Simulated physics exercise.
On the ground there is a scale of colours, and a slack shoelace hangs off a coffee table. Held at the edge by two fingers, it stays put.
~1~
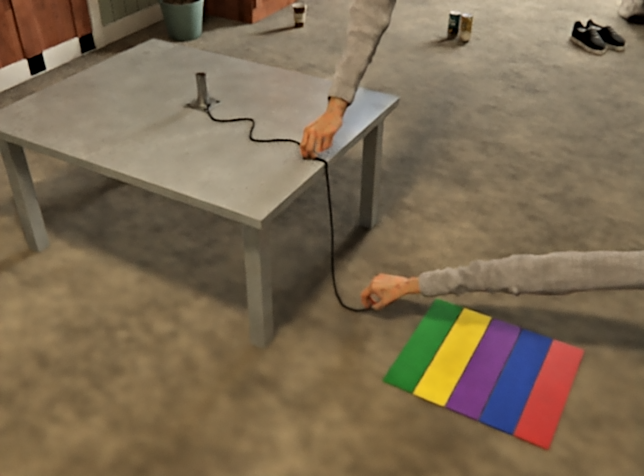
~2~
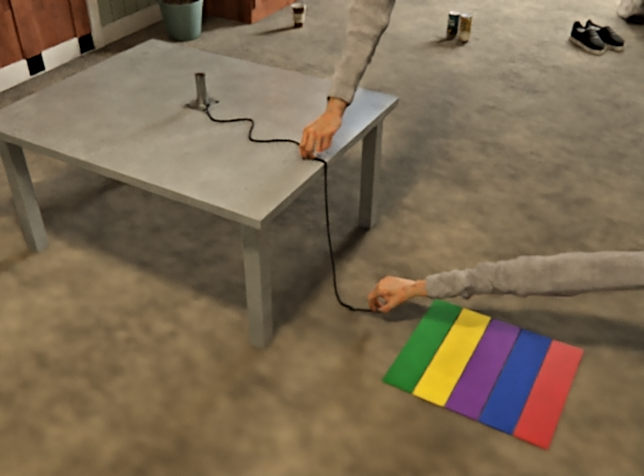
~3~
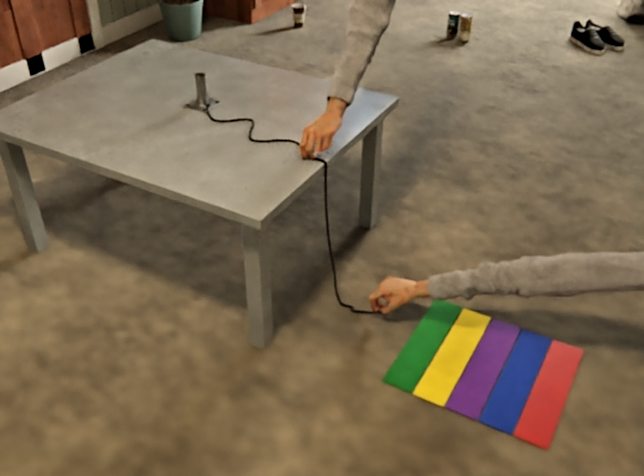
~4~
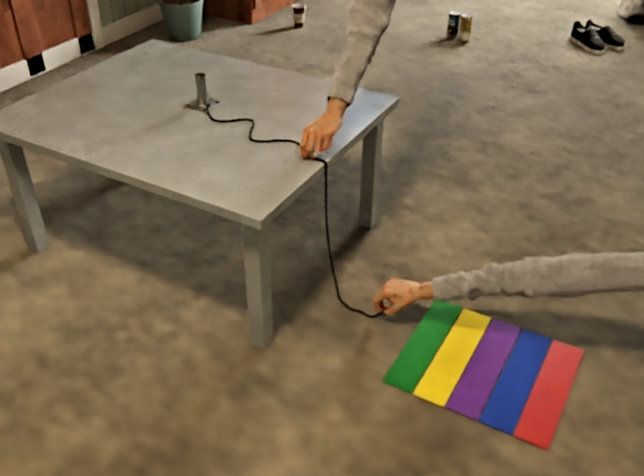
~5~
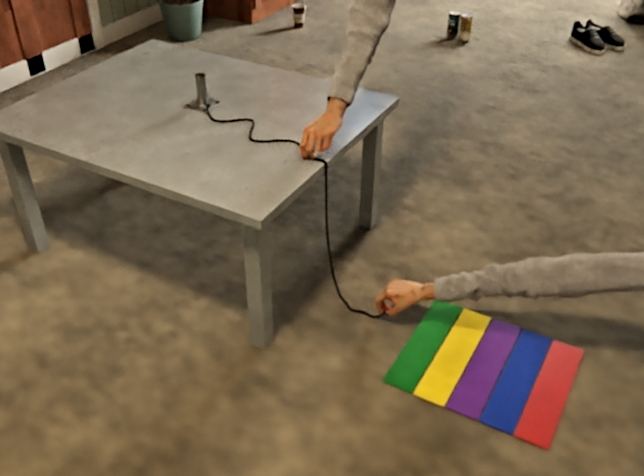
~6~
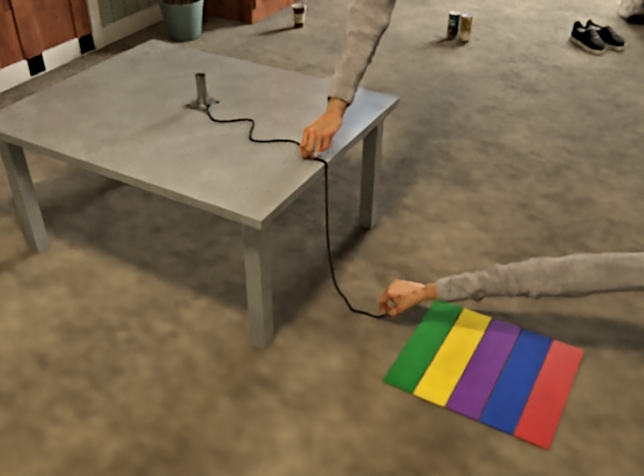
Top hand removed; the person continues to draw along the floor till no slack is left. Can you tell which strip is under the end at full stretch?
Yes, the blue one.
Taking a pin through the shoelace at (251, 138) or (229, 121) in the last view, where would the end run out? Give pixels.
Approximately (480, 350) and (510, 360), respectively.
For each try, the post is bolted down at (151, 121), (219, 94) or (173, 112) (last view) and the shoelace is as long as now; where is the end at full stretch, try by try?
You'd find it around (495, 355), then (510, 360), and finally (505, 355).
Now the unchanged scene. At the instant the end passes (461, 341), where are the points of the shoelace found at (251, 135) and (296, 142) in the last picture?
You'll see them at (283, 138) and then at (324, 157).
A little later, end near (461, 341); over yellow.
Next, end near (498, 355); over purple.
When it is tight, end near (522, 363); over blue. The blue one.
